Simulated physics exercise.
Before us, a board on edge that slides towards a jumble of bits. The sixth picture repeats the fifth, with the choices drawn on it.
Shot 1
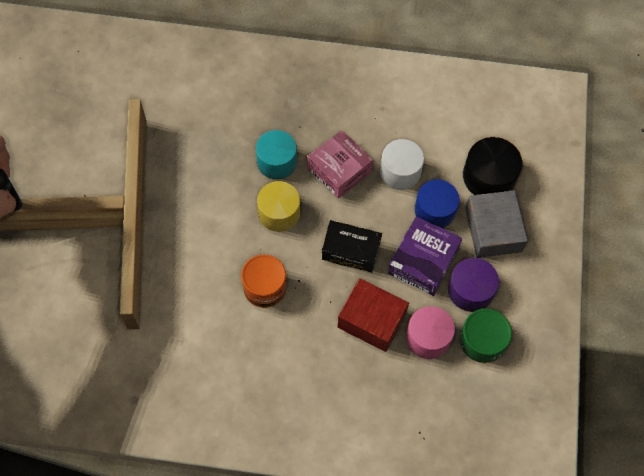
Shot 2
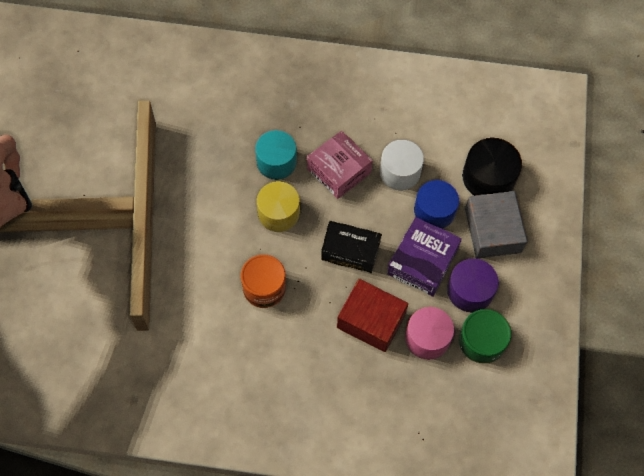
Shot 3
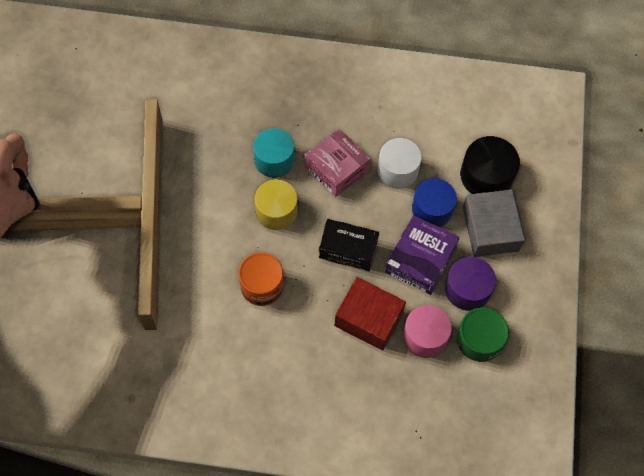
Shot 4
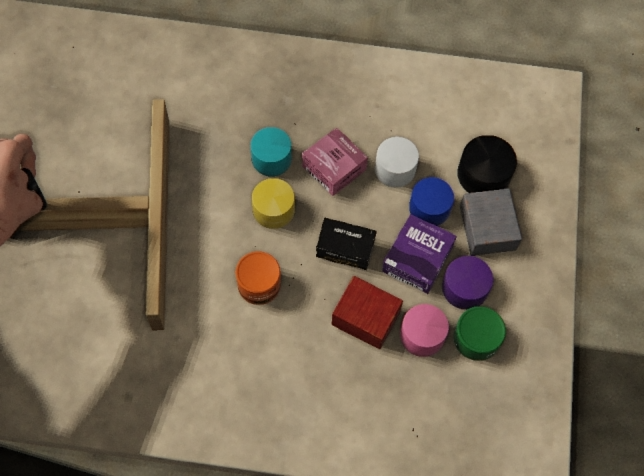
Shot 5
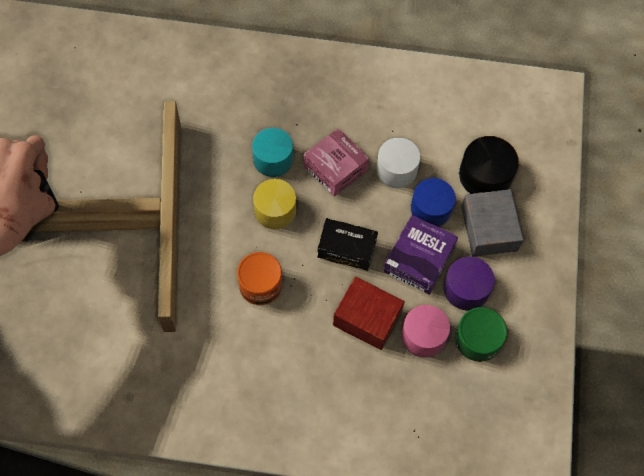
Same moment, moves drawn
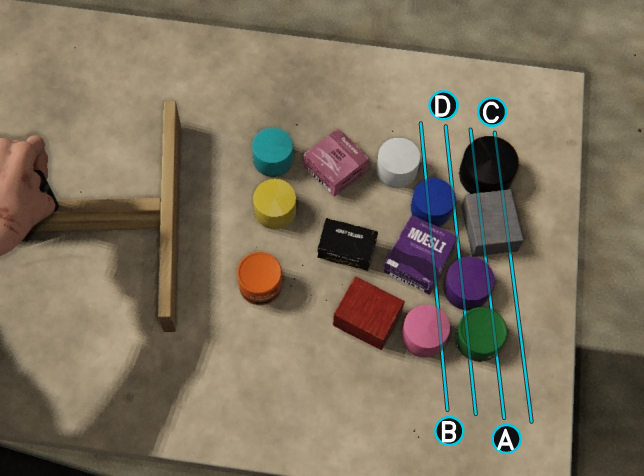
The video shows a hand at the left sliding a T-shaped wooden board slowly a short distance to the right across a pale surface, towards a cluster of colourful round tubs and small boxes, which stay essentially in place, untouched.
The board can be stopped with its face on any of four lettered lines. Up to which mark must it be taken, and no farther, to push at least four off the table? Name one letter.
At least to C.
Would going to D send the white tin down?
No.
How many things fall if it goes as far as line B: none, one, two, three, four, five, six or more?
In all, none.
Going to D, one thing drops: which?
It is the purple tin.
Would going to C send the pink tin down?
No.
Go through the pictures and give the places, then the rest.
Red block (373, 315); blue pot (437, 205); green tub (485, 336), in the first picture.
Board (140, 202); white tin (401, 165), in the second picture.
Board (148, 202); yellow tin (276, 205), in the third picture.
Board (156, 202); orange tub (258, 279), in the fourth picture.
Board (167, 203); purple tin (469, 284); black tin (488, 168); pink box (337, 163), in the fifth picture.
On the marked copy, A at (486, 265); B at (433, 258); C at (512, 268); D at (460, 261).
Taking C. A third of the way, board (292, 220); turquoise tin (316, 148); white tin (406, 164).
Two thirds of the way, board (416, 237); purple tin (541, 308); grey block (525, 224).
When it is over, board (515, 250); black tin over the edge; grey block over the edge; five fallen.
As for the rest, A drops only three; B drops none; D drops only one.
